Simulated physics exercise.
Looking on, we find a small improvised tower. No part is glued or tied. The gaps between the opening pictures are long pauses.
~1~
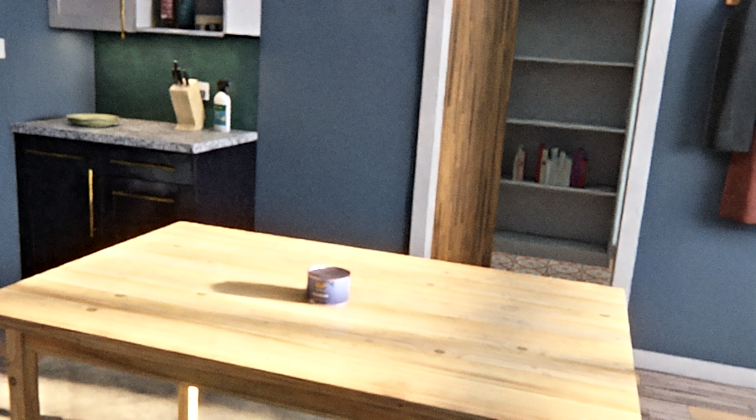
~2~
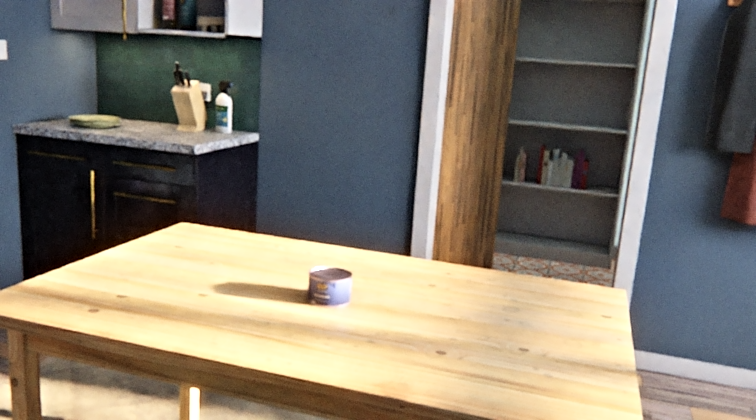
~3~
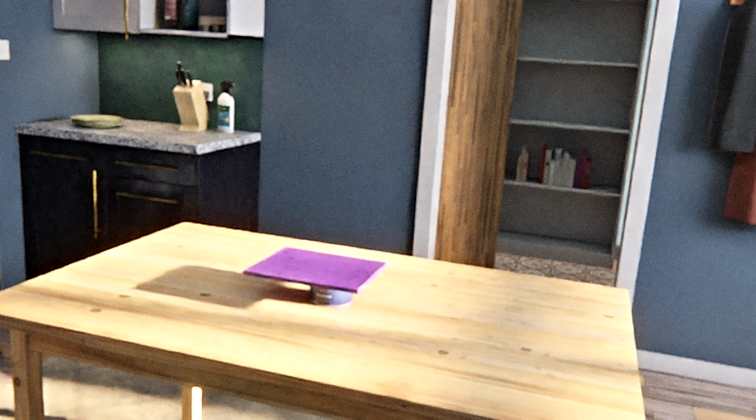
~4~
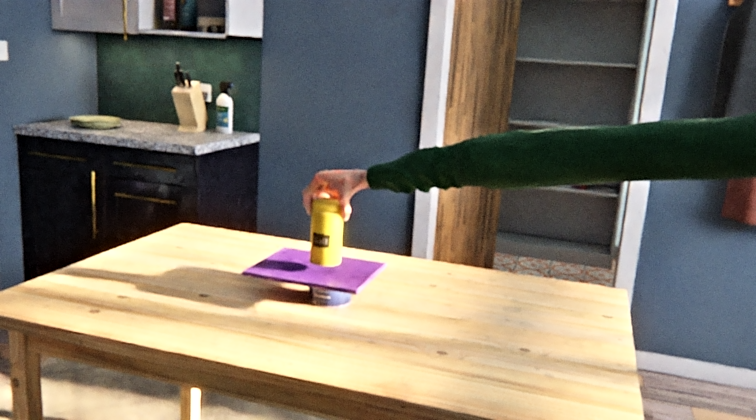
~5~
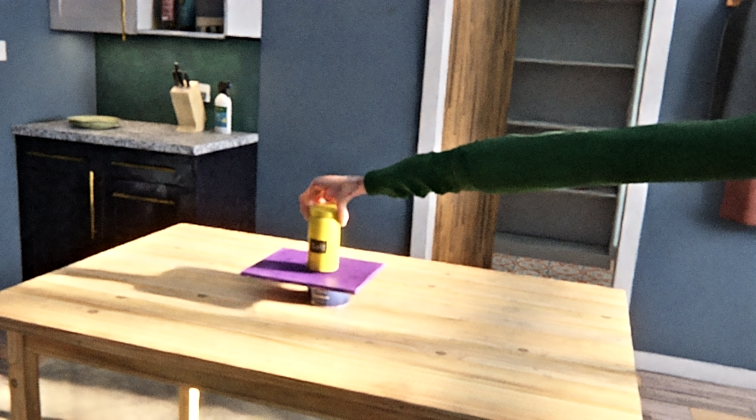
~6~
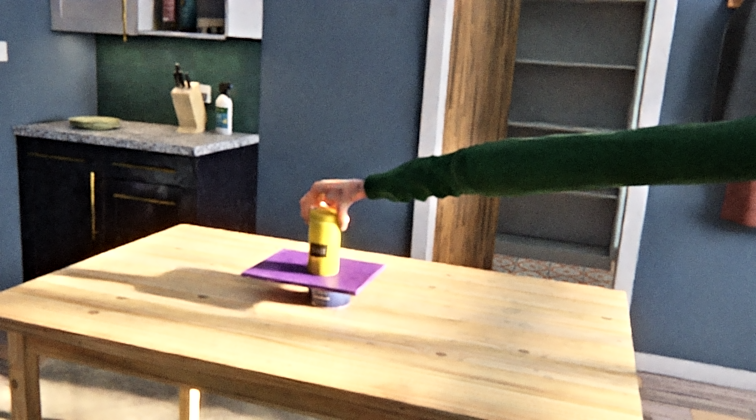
A purple lid appears on top of a small round tin on a wooden table, then a hand in a green sleeve reaches in from the right, lowers a yellow jar onto the lid and keeps holding it.
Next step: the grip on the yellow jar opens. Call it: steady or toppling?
Steady.
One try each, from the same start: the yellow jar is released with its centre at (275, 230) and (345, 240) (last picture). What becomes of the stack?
Case A: It caves in; case B: It survives.
Then, 0.20 s on from there, no change.
Then, 0.40 s on from there, yellow jar resting near (324, 242).
In the end, all 3 unmoved. At the end, from the last picture's camera, yellow jar near (324, 242). The stack holds.
